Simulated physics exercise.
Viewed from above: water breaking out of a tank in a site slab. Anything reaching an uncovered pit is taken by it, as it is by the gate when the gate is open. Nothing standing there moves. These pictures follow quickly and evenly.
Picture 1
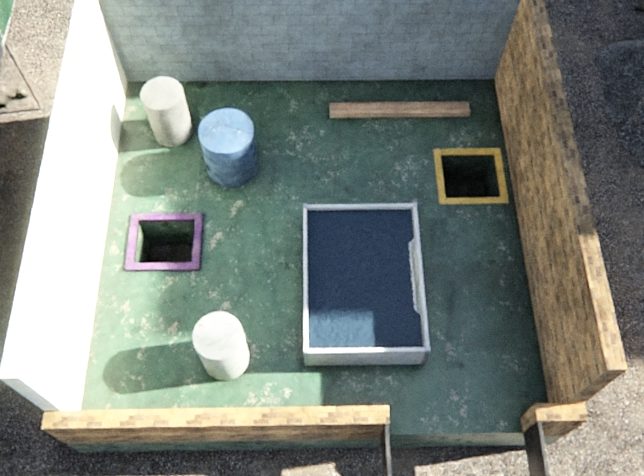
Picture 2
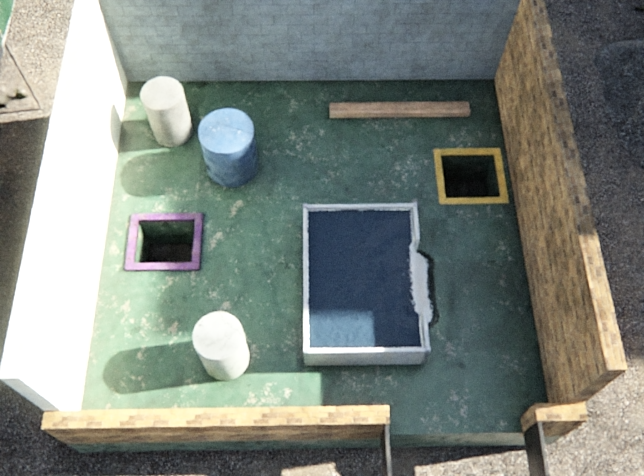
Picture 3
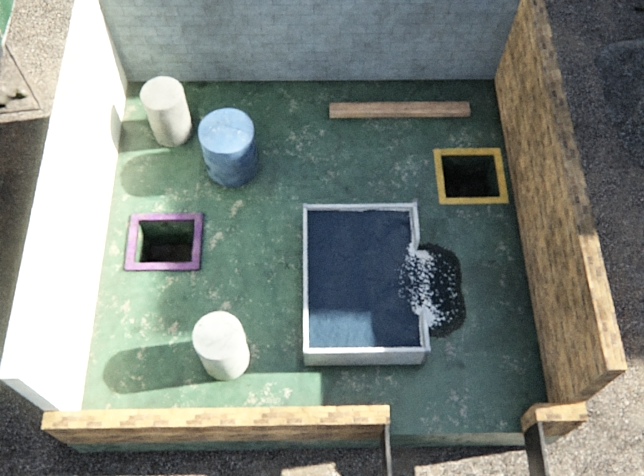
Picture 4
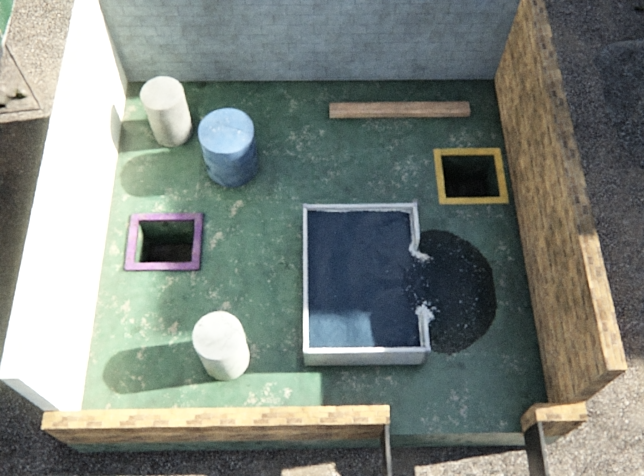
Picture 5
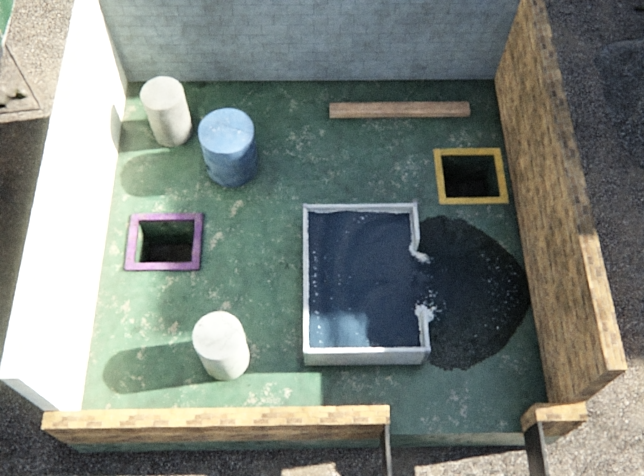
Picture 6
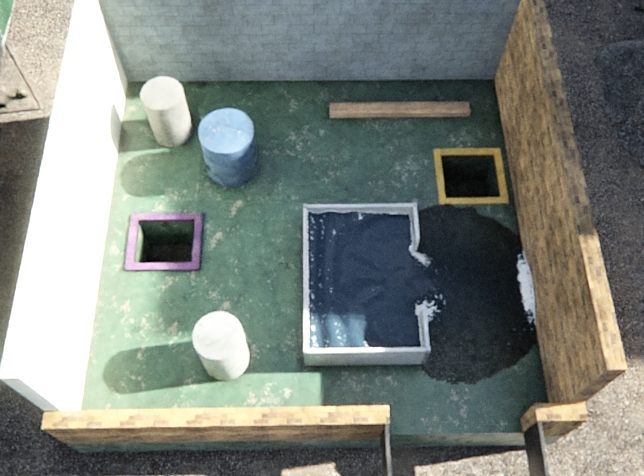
Walled green site slab from above, water breaking through the right side of a tank and spreading to the right-hand wall.
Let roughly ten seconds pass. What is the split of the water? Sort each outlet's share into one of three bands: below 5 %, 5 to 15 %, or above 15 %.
Shares: The gate gets above 15 %; the yellow pit gets above 15 %; the purple pit gets below 5 %.
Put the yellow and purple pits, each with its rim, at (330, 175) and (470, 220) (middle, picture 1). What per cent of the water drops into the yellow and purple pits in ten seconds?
Percentages by pit: Yellow at 2, purple at 20.
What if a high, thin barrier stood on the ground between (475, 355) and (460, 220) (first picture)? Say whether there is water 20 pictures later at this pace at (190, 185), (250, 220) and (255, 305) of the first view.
Result in the order given: Unaffected, unaffected, unaffected.
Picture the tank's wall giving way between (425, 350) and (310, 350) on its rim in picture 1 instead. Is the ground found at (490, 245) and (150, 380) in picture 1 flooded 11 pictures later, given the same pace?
Unsoaked, then soaked.
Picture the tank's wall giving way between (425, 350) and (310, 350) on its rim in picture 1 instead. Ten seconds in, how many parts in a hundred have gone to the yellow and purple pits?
The yellow pit takes 2 per cent and the purple pit 4 per cent.
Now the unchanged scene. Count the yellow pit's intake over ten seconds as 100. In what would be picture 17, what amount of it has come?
Share at that point: Roughly 15 %.
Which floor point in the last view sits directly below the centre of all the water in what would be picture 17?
I'd say around (419, 294).
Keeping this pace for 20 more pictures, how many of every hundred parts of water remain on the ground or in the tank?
I'd say roughly 80 percent.
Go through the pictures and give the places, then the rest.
The first picture shows the water tank at (363, 276) is whole and still.
In the second picture, the front is at a hidden place, out from the gap at (415, 285).
In the third picture, water pours out at (415, 286) and has run to (453, 262).
In the fourth picture, the front is at (487, 275), out from the gap at (415, 286).
In the fifth picture, the front is at (522, 281), out from the gap at (415, 286).
In the sixth picture, the front is at (519, 245), out from the gap at (416, 285).
A moment on, water covers 15 % of the floor; the gate 0 %, the yellow pit 0 %, the purple pit 0 %.
Next, water covers 20 % of the floor; the gate 1 %, the yellow pit 5 %, the purple pit 0 %.
Then, water covers 25 % of the floor; the gate 7 %, the yellow pit 13 %, the purple pit 0 %.
Later, water covers 35 % of the floor; the gate 17 %, the yellow pit 24 %, the purple pit 0 %.
In the end, water covers 45 % of the floor; the gate 25 %, the yellow pit 32 %, the purple pit 0 %.
